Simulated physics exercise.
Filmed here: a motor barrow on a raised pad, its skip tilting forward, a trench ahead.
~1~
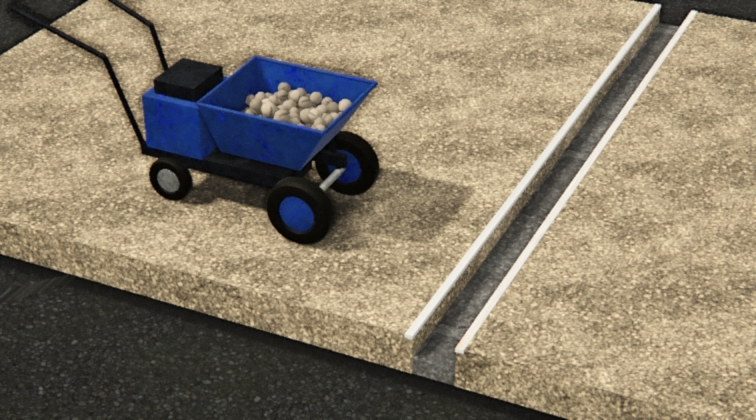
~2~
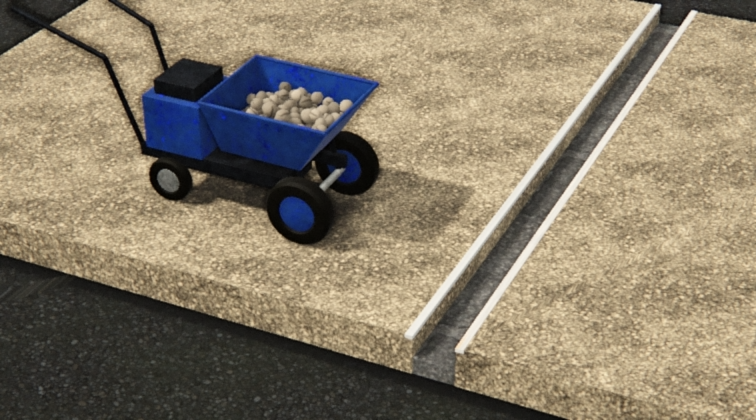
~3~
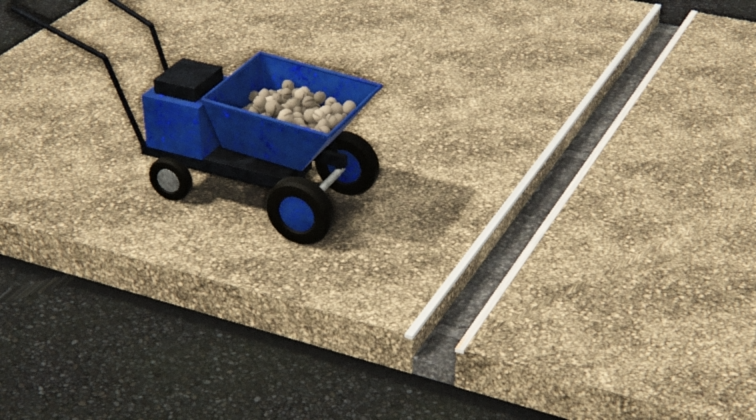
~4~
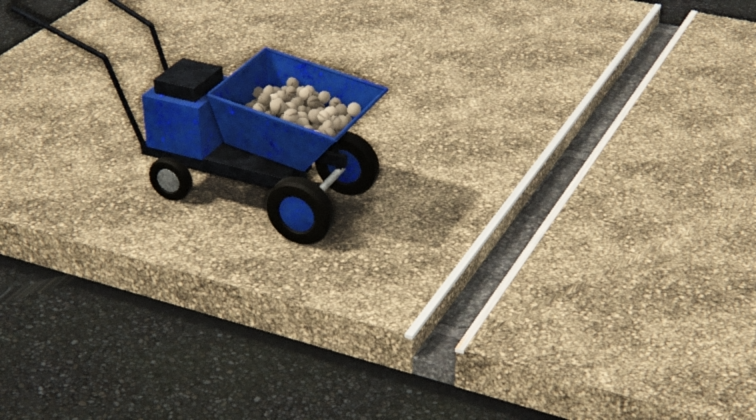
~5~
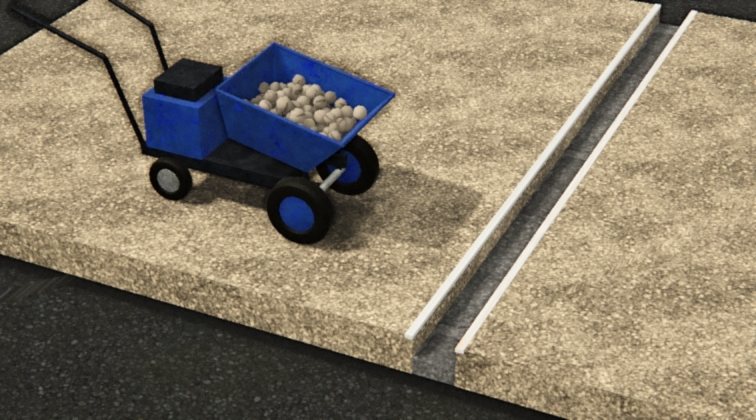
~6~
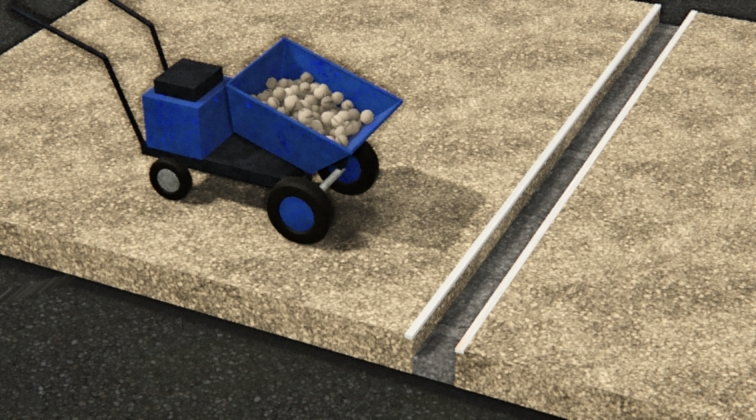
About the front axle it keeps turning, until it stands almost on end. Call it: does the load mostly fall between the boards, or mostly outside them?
It mostly falls outside them.
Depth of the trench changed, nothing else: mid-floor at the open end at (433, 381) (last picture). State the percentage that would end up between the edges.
20 per cent, roughly.
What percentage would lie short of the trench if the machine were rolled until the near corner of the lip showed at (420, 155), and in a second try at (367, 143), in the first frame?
You'd get around 0 in a hundred, then 20 in a hundred.
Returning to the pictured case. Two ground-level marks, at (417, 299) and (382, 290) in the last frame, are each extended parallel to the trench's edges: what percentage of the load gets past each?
Respectively 40 and 80 percent.
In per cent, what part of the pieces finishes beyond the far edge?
It works out to roughly 0 percent.
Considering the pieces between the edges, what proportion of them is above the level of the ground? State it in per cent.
I'd say around 5 percent.
Soon, skip tipped steeply; all in the skip.
A while on, skip tipped steeply; most in the skip; a small part short of the trench; a stray few falling.
Towards the end, skip tipped right over; about a quarter in the skip; about two thirds short of the trench; about a quarter in or heaped over the trench.
Finally, skip tipped right over; a small part in the skip; about two thirds short of the trench; about a quarter in or heaped over the trench; none beyond it.
